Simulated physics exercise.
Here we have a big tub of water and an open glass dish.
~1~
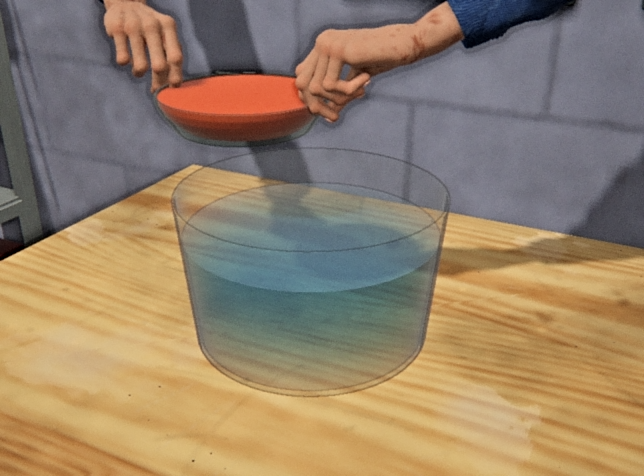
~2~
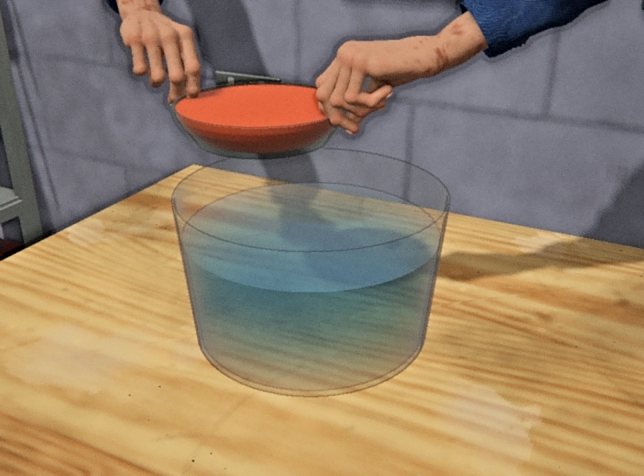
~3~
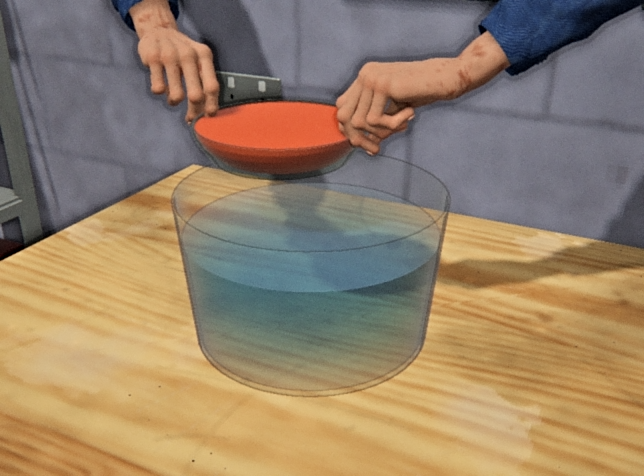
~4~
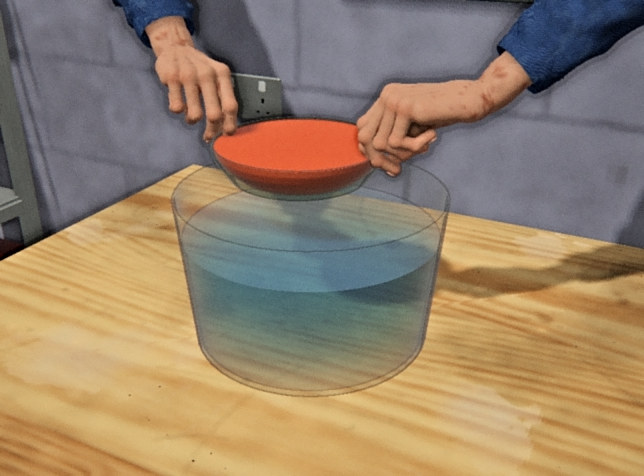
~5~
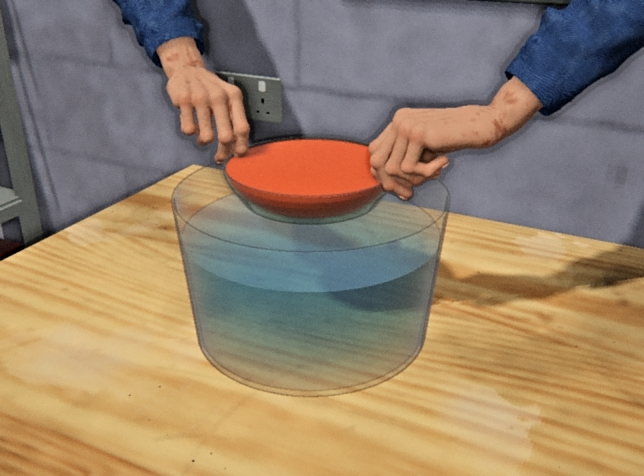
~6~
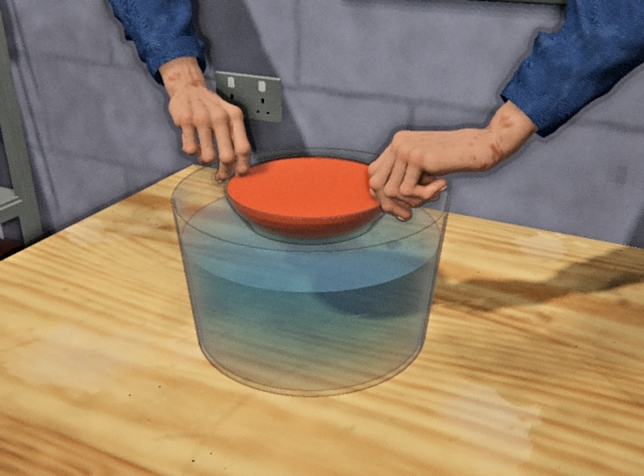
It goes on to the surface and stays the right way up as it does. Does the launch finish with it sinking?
Yes, it goes down.
Soon after, the dish dips into the water.
Later, water pours in over its rim.
In the end, the dish lies on the bottom.
